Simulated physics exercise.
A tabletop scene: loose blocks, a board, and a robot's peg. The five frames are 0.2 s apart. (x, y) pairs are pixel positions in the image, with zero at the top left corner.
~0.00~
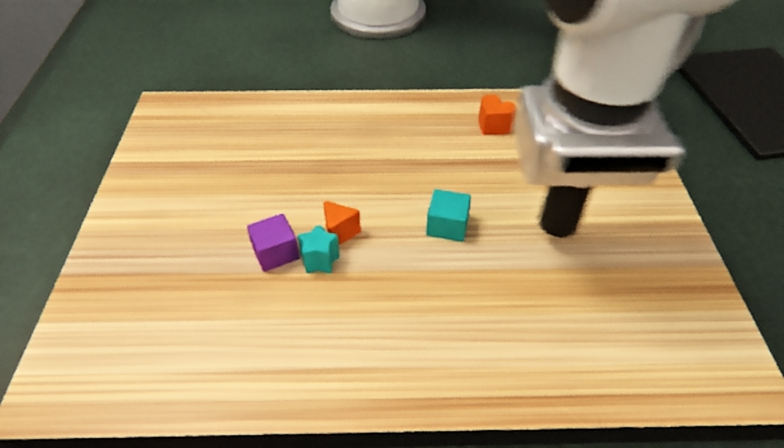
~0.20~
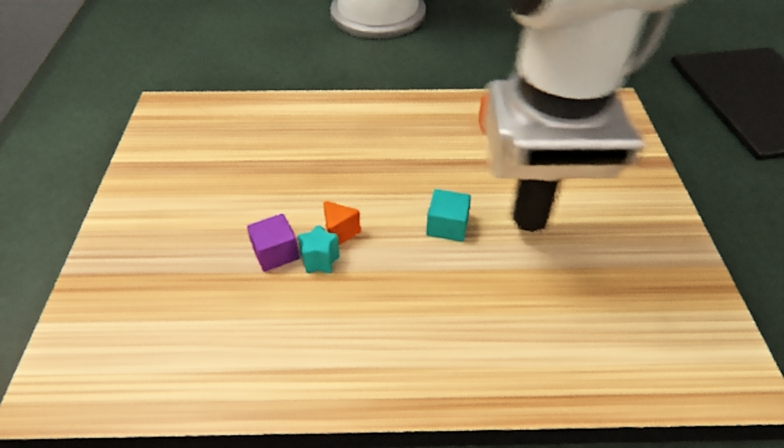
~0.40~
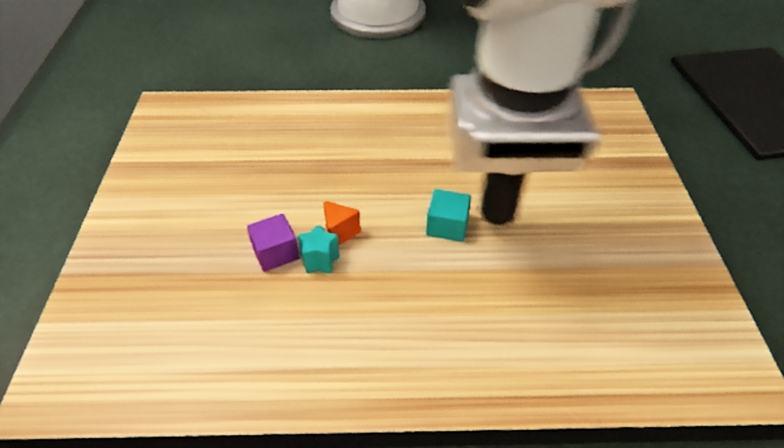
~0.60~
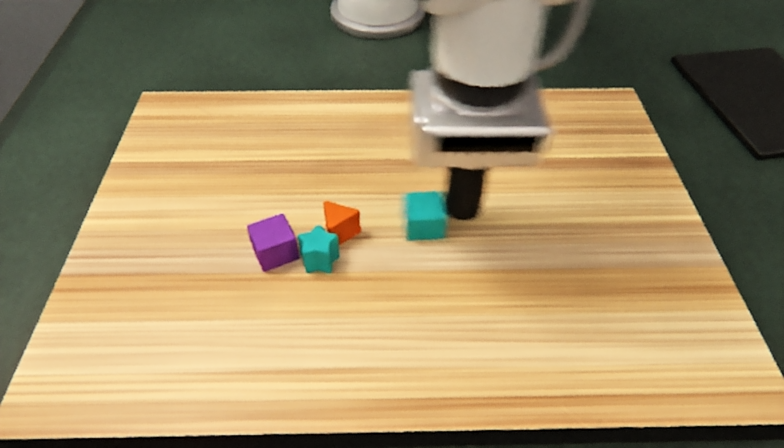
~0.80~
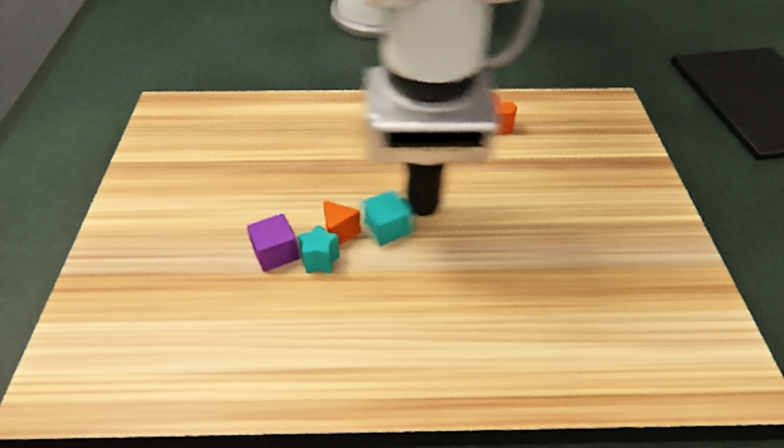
On a wooden tabletop, a robot's dark peg moves left and pushes a turquoise block leftward.
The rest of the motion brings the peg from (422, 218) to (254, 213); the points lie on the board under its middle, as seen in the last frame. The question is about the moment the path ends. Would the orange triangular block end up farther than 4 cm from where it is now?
Yes, that is what happens.
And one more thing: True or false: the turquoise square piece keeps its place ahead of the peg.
True.
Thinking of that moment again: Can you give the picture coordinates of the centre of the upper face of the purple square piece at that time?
Answer: (240, 244).
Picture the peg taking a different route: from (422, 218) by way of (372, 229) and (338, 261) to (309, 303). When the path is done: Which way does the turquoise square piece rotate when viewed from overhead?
The turn is clockwise.
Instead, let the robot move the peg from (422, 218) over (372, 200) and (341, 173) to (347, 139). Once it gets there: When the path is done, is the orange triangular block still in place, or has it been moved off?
The orange triangular block changes place.
The first path, step by step. One third of the way, peg at (364, 201); purple square piece at (262, 235); turquoise star block at (312, 243), turned 15° anticlockwise; orange triangular block at (293, 211), turned 55° anticlockwise; turquoise square piece at (324, 199), turned 20° clockwise.
Two thirds of the way, peg at (305, 199); purple square piece at (242, 243), turned 70° anticlockwise; turquoise star block at (312, 243), turned 15° anticlockwise; orange triangular block at (234, 219), turned 85° anticlockwise; turquoise square piece at (265, 200).
At the end, peg at (250, 198); purple square piece at (240, 244), turned 75° anticlockwise; turquoise star block at (312, 243), turned 15° anticlockwise; orange triangular block at (190, 231), turned 100° anticlockwise; turquoise square piece at (209, 207), turned 20° anticlockwise.
